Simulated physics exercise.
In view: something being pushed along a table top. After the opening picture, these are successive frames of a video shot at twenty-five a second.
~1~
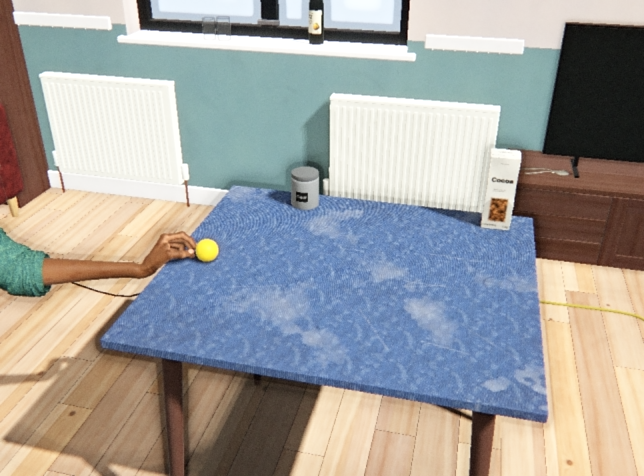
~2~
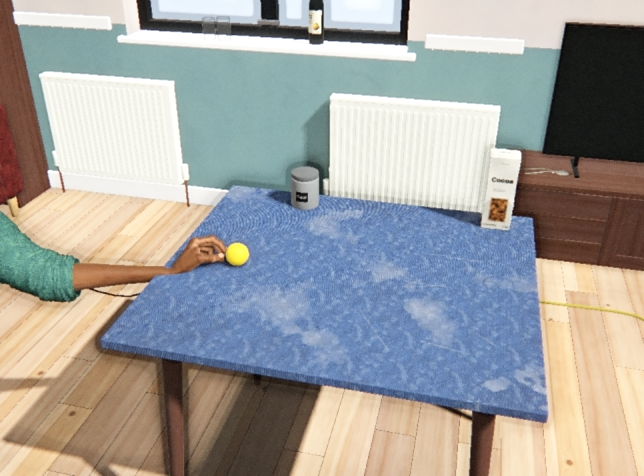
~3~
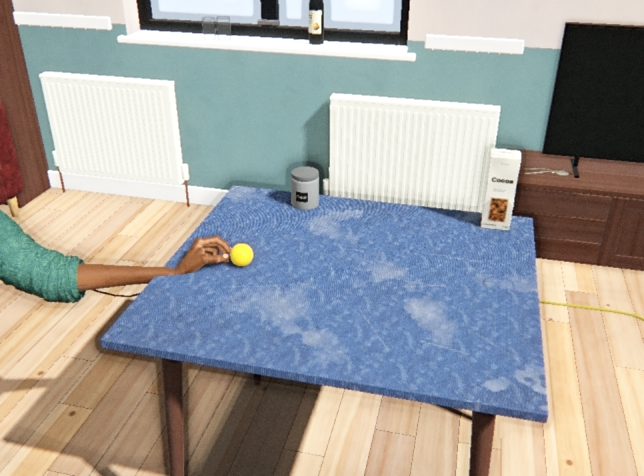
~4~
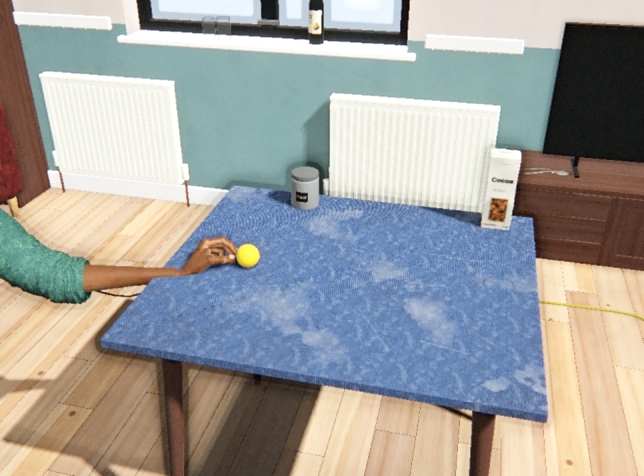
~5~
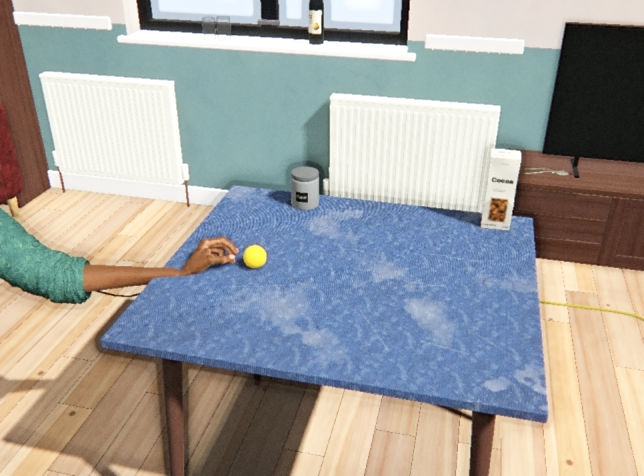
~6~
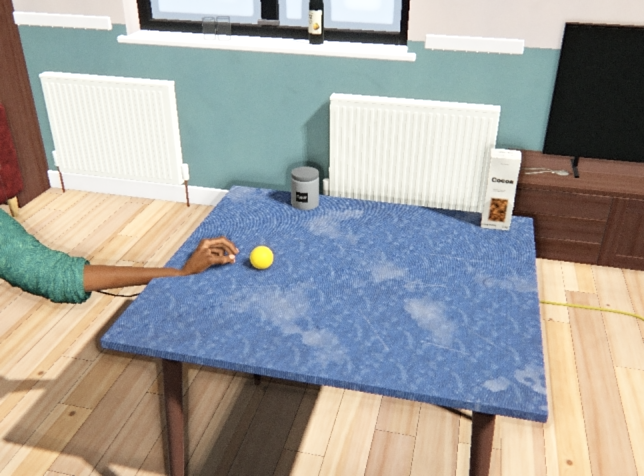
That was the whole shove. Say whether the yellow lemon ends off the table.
The yellow lemon remains on top.
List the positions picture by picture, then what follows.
The first frame shows under the hand; yellow lemon (207, 250).
The second frame shows under the hand; yellow lemon (237, 254).
The third frame shows under the hand; yellow lemon (242, 255).
The fourth frame shows yellow lemon (248, 256).
The fifth frame shows yellow lemon (255, 257) moved a little.
The sixth frame shows yellow lemon (261, 258) moved about its own width.
Then, 0.20 s later than the last frame, yellow lemon moved well along near (293, 262).
Then, 0.40 s later than the last frame, yellow lemon moved well along near (319, 265).
Then, 0.80 s later than the last frame, yellow lemon moved well along near (354, 270).
When it is over, moved from the start, yellow lemon. End places, in pixels of the last picture, yellow lemon near (367, 272).
